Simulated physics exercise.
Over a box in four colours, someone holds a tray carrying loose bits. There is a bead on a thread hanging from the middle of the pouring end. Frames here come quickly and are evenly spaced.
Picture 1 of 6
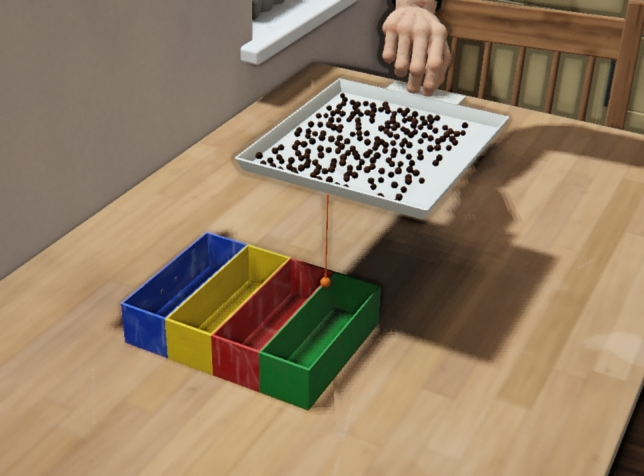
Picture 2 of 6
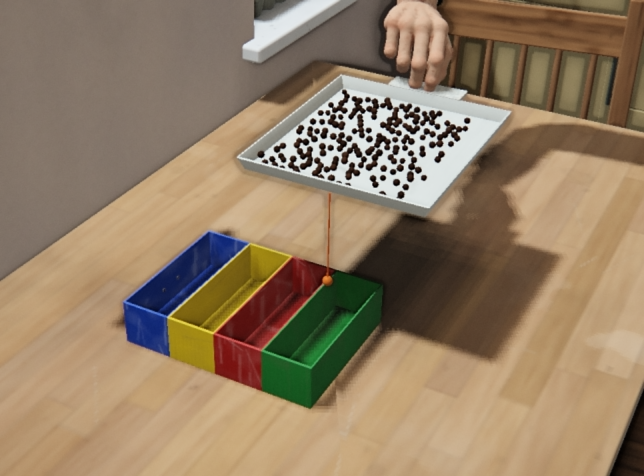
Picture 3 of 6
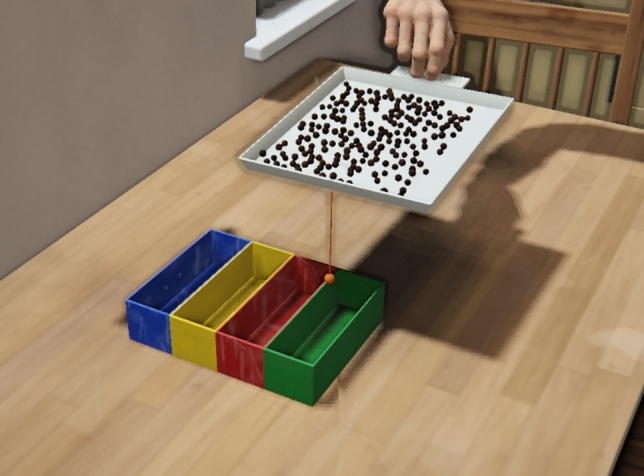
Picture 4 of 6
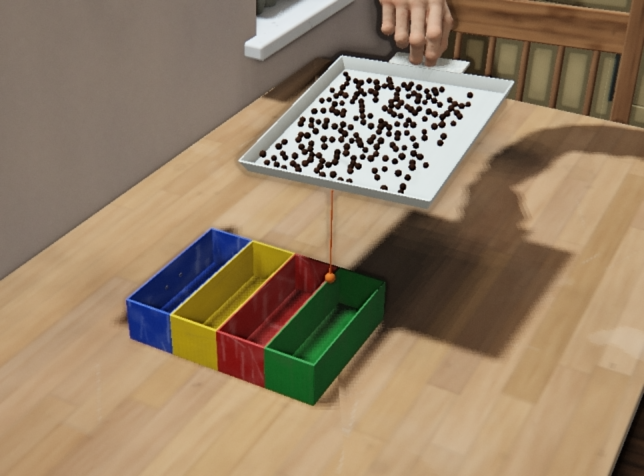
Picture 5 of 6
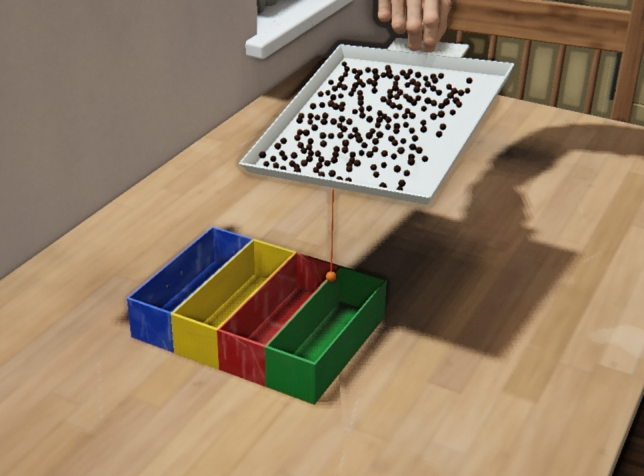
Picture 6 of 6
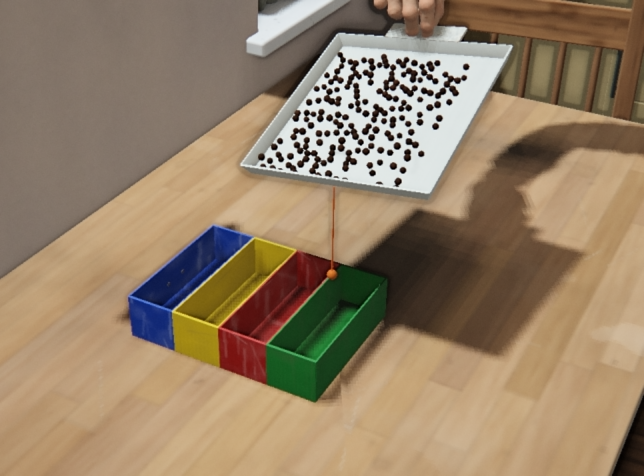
In the video, a hand holds a white tray of small dark balls above a box with blue, yellow, red and green compartments, gradually raising the tray's far side as the balls begin shifting slightly across it.
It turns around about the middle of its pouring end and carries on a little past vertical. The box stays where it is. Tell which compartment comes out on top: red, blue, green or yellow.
It is yellow that comes out on top.
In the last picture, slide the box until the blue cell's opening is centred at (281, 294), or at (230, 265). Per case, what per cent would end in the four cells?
First case around 20 %, second case around 100 %.
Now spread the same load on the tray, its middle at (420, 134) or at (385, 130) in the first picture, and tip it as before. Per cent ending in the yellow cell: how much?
About 60 and 80 per cent.
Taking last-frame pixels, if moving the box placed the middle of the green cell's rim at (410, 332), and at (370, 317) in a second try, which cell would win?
Try one: The cell in blue; try two: Blue.
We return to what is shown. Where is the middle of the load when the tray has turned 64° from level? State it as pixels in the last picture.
Centre estimate: (273, 181).
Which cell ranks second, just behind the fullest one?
That would be red, just behind the top one.
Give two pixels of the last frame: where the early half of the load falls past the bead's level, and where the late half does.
The opening half passes (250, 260), the closing half (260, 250).
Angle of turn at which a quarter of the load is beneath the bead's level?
Roughly 65°.
Just after the last frame, tray tipped steeply; roughly two thirds on the tray; about a tenth in the yellow cell; about a tenth in the red cell; just a few in the blue cell; about a tenth falling or outside the box.
A moment on, tray tipped past a quarter turn; the larger part in the yellow cell; roughly a quarter in the red cell; about a tenth in the blue cell; just a few in the green cell; just a few falling or outside the box.
Further on, tray tipped past a quarter turn; the larger part in the yellow cell; roughly a quarter in the red cell; about a tenth in the blue cell; just a few in the green cell; just a few falling or outside the box.
When it is over, tray tipped past a quarter turn; the larger part in the yellow cell; roughly a quarter in the red cell; about a tenth in the blue cell; just a few in the green cell; just a few outside the box.
